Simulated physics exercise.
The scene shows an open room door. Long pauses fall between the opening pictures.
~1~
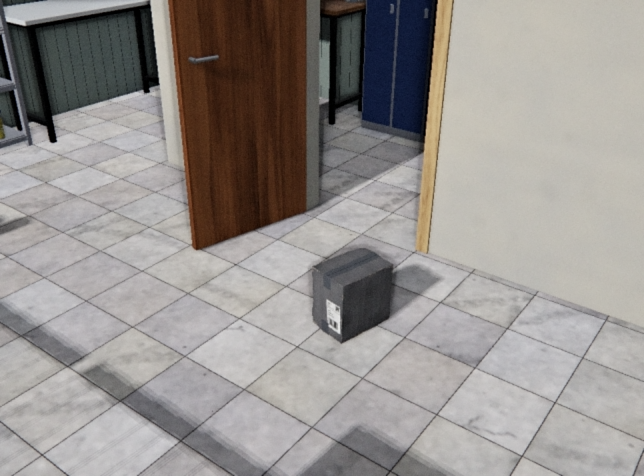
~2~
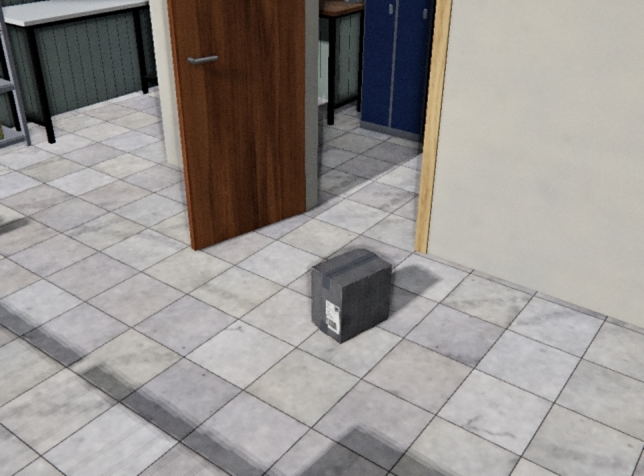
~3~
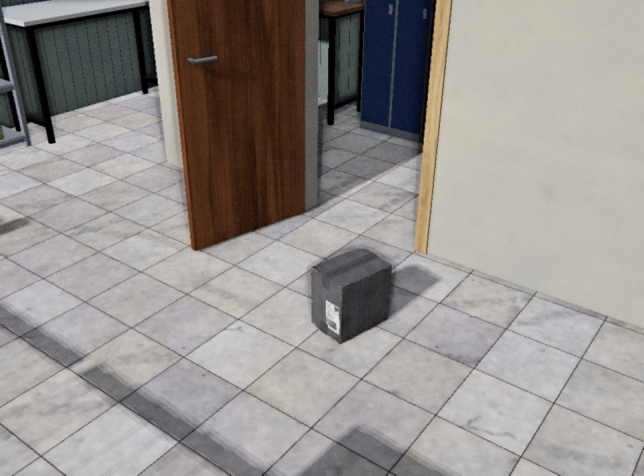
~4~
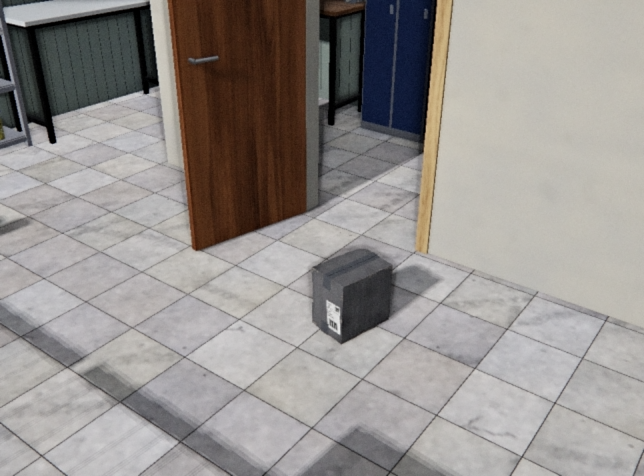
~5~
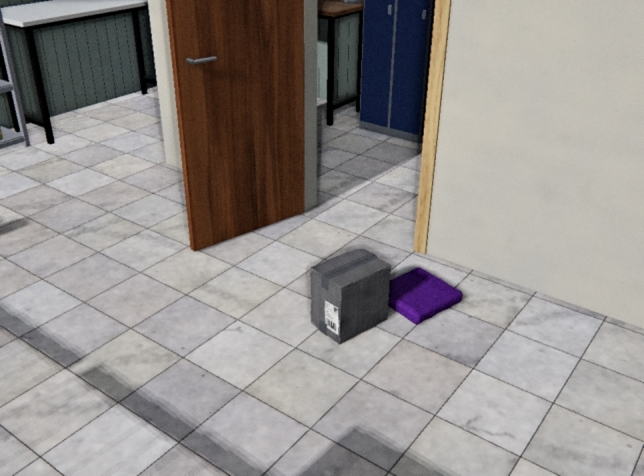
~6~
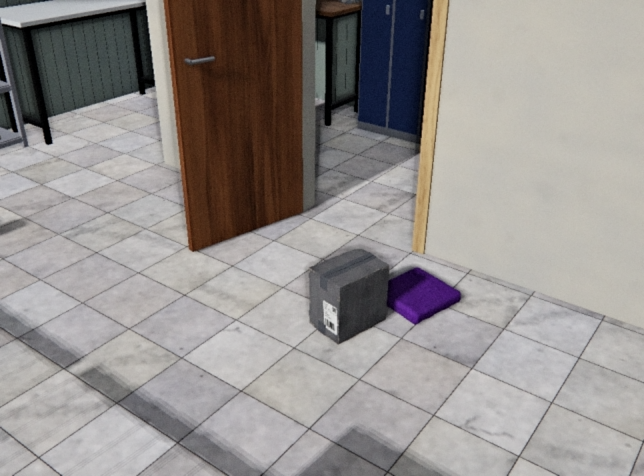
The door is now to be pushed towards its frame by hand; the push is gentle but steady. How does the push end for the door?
The door closes completely.
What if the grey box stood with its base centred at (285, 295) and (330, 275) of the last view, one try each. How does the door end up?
Try one: Swings all the way; try two: Gets held up.
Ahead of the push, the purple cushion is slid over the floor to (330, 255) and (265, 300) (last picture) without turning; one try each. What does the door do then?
Held up partway; Swings all the way.
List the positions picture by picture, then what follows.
The first frame shows door wide open and still; grey box (352, 294).
The second frame shows door wide open and still; grey box (351, 294).
The third frame shows door wide open and still; grey box (351, 294).
The fourth frame shows door wide open and still; grey box (352, 294).
The fifth frame shows door wide open and still; grey box (350, 294).
The sixth frame shows door wide open and still; purple cushion (417, 294); grey box (349, 295).
Then, 0.70 s later than the last frame, door 80° open.
Then, 1.20 s later than the last frame, door 47° open.
Then, 1.60 s later than the last frame, door 18° open.
When it is over, door 0° open; both as before. End places, in pixels of the last picture, purple cushion near (417, 294).
